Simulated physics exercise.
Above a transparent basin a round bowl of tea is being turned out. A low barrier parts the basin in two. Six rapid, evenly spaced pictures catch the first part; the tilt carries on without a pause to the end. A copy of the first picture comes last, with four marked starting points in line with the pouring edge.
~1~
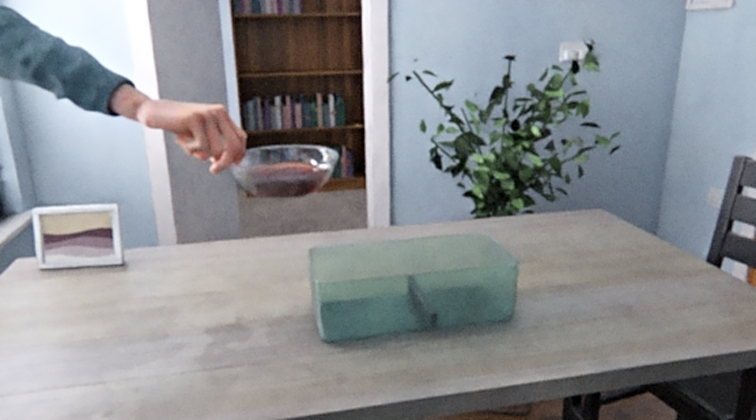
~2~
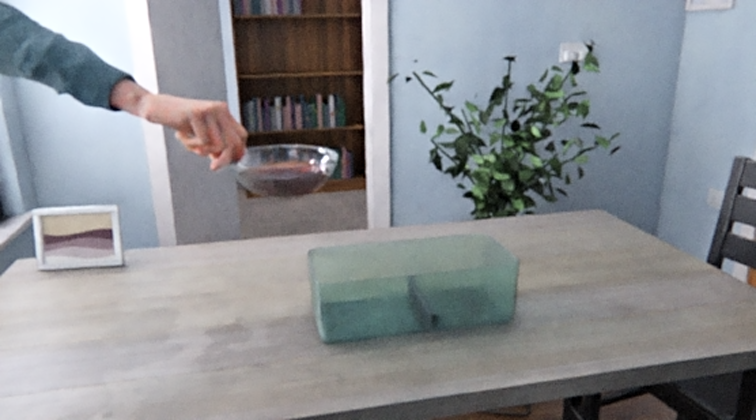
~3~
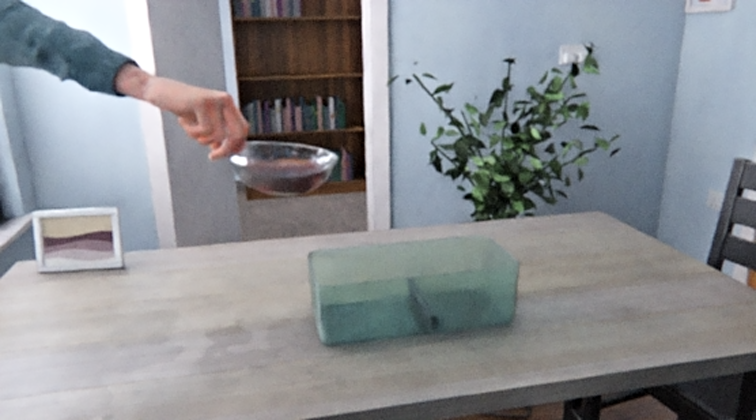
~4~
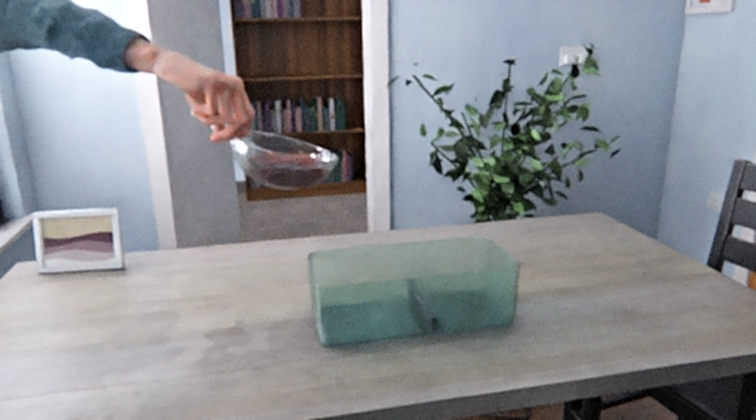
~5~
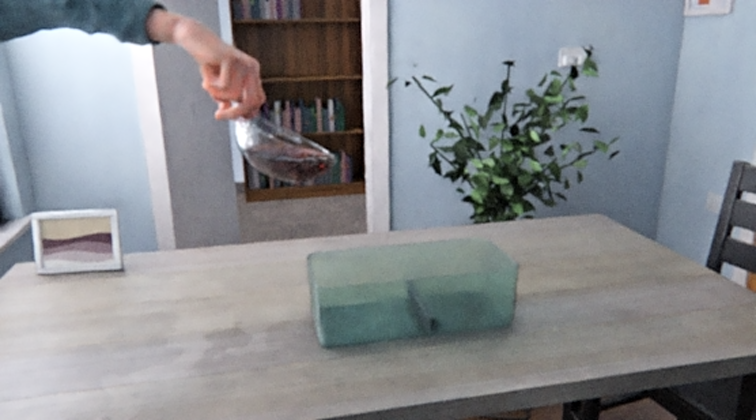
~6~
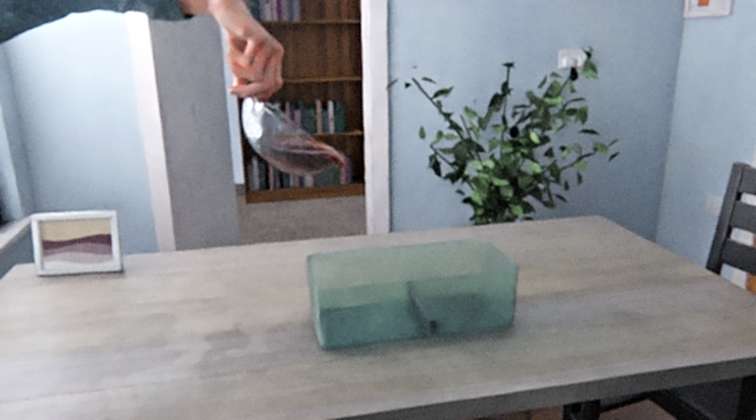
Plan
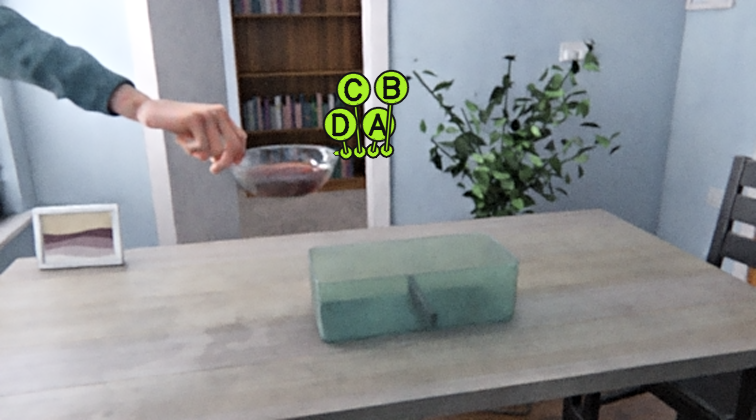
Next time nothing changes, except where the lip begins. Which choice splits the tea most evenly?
D works best here.
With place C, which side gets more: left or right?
The right side.
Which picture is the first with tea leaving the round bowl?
Picture 6.
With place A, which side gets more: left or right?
The right one.
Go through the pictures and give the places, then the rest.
In the first frame, upright, lip at (335, 153); basin from (320, 341) to (513, 318); top of the wall at (421, 294); nothing has left yet.
In the second frame, upright, lip at (335, 154); nothing has left yet.
In the third frame, tipped about 8°, lip at (335, 156); nothing has left yet.
In the fourth frame, tipped about 17°, lip at (336, 157); nothing has left yet.
In the fifth frame, tipped about 28°, lip at (335, 158); nothing has left yet.
In the sixth frame, tipped about 42°, lip at (335, 159); tea is over the lip, down to (338, 165).
On the marked copy, A at (373, 151); B at (386, 150); C at (359, 151); D at (346, 152).
For place A, about 20 % ends left of the wall and 76 % right of it; 4 % is lost outside.
For place B, about 19 % ends left of the wall and 76 % right of it; 5 % is lost outside.
For place C, about 24 % ends left of the wall and 73 % right of it; 3 % is lost outside.
For place D, about 46 % ends left of the wall and 51 % right of it; 3 % is lost outside.
